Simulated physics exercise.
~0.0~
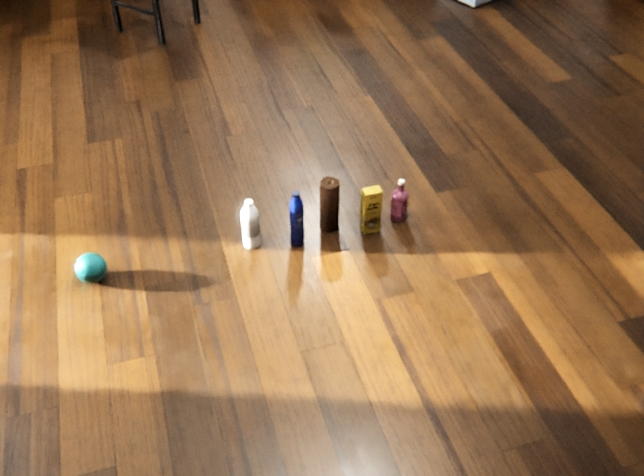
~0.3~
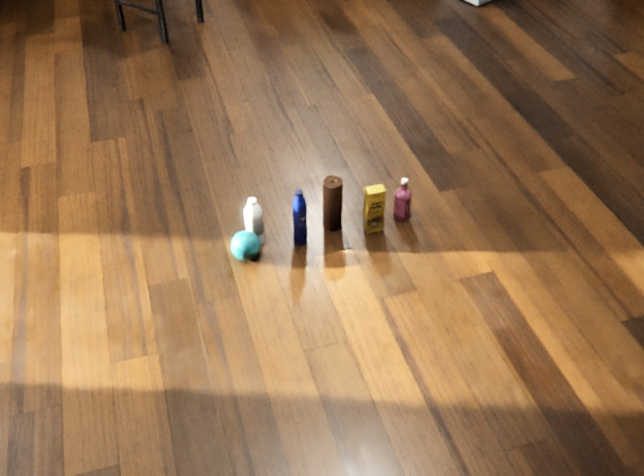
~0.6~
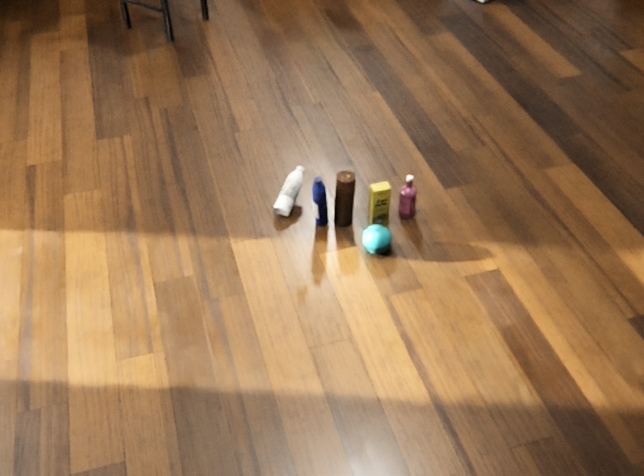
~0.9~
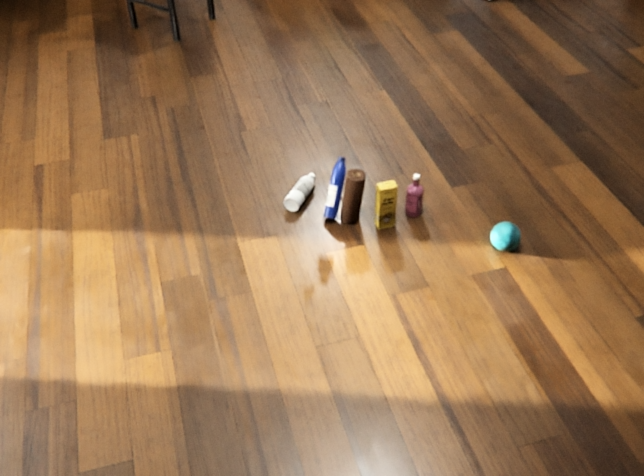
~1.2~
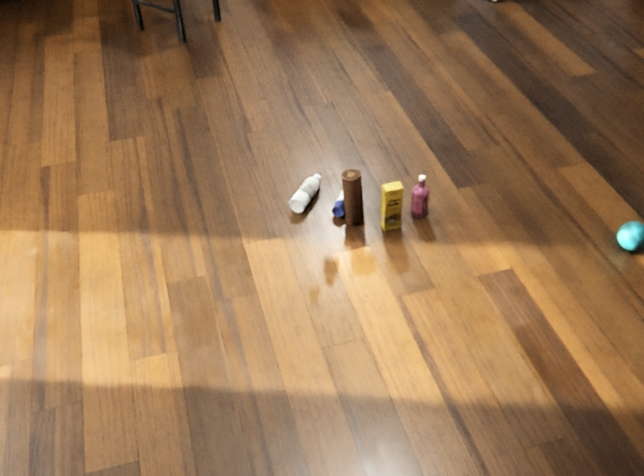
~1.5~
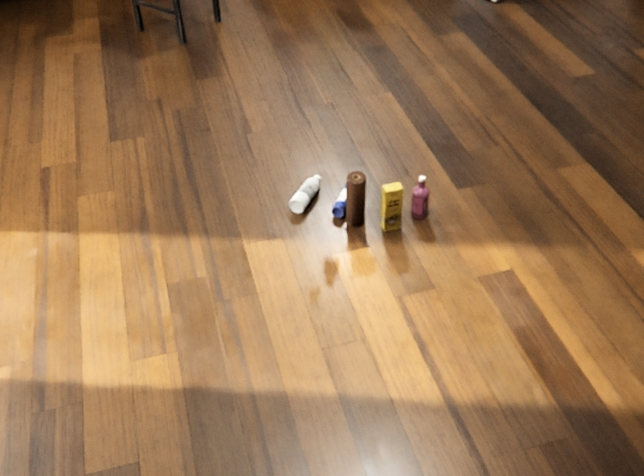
A turquoise ball rolls right across a wooden floor, toppling the white and blue bottles.
